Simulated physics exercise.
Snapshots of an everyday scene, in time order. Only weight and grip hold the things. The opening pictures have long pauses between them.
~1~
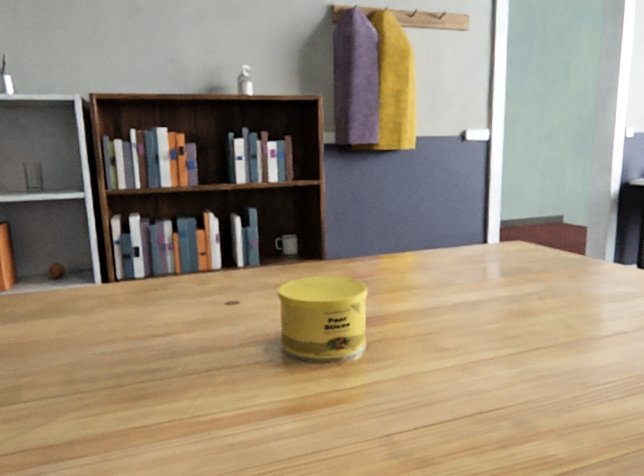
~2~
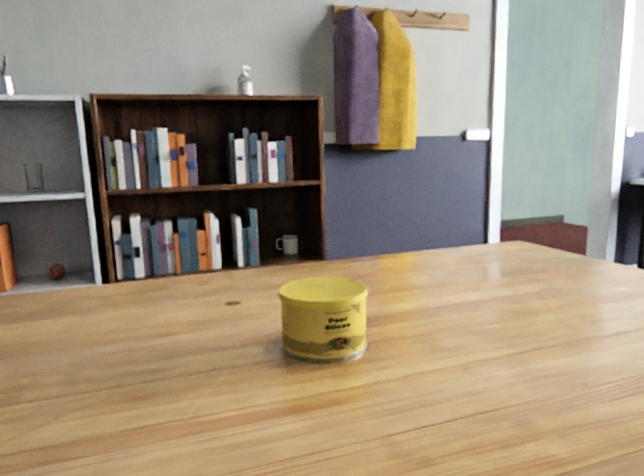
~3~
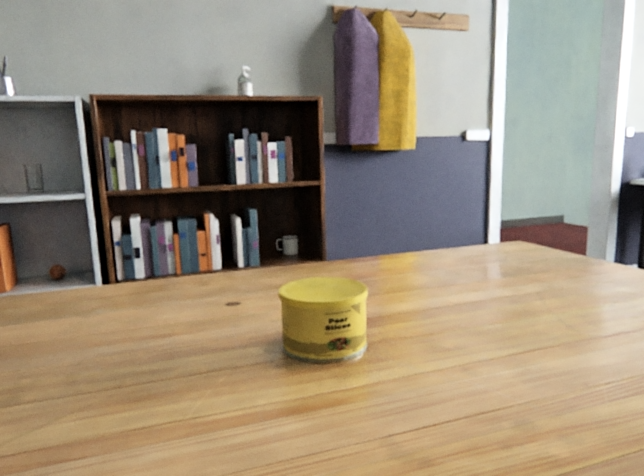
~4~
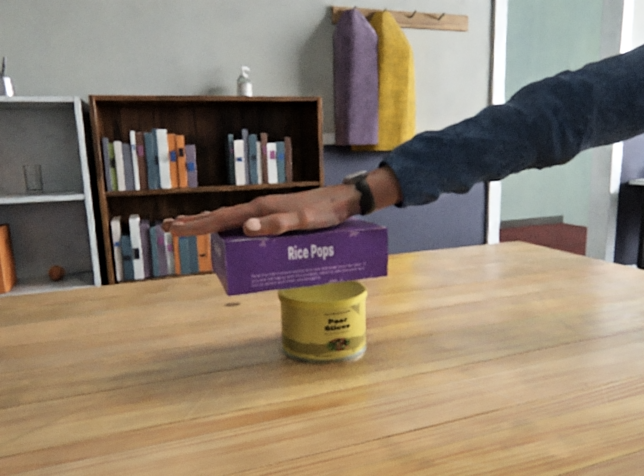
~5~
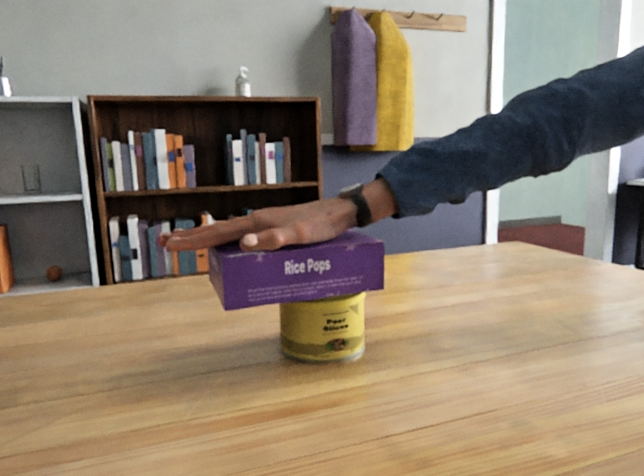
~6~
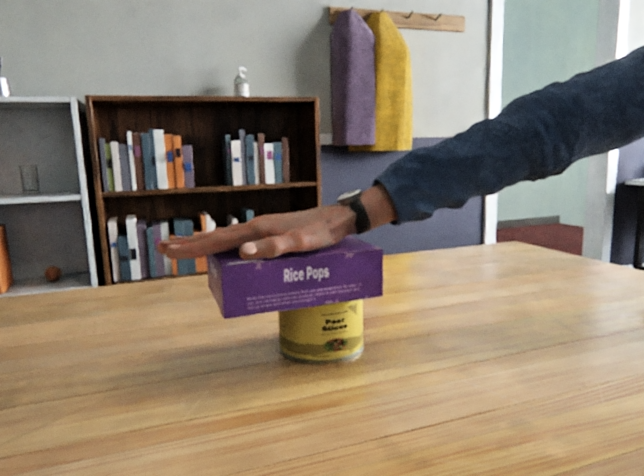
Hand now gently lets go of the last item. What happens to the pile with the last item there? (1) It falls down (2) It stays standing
The answer is 2.
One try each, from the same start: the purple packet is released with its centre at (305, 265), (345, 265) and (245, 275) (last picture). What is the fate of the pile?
For the first case the pile survives; for the second, it survives; for the third, it falls over.
Then, 0.20 s past the last view, nothing moves.
Then, 0.50 s past the last view, purple packet resting near (290, 269).
Finally, both still in place. Final places as the last picture's camera would see them, purple packet near (290, 269). The pile holds.
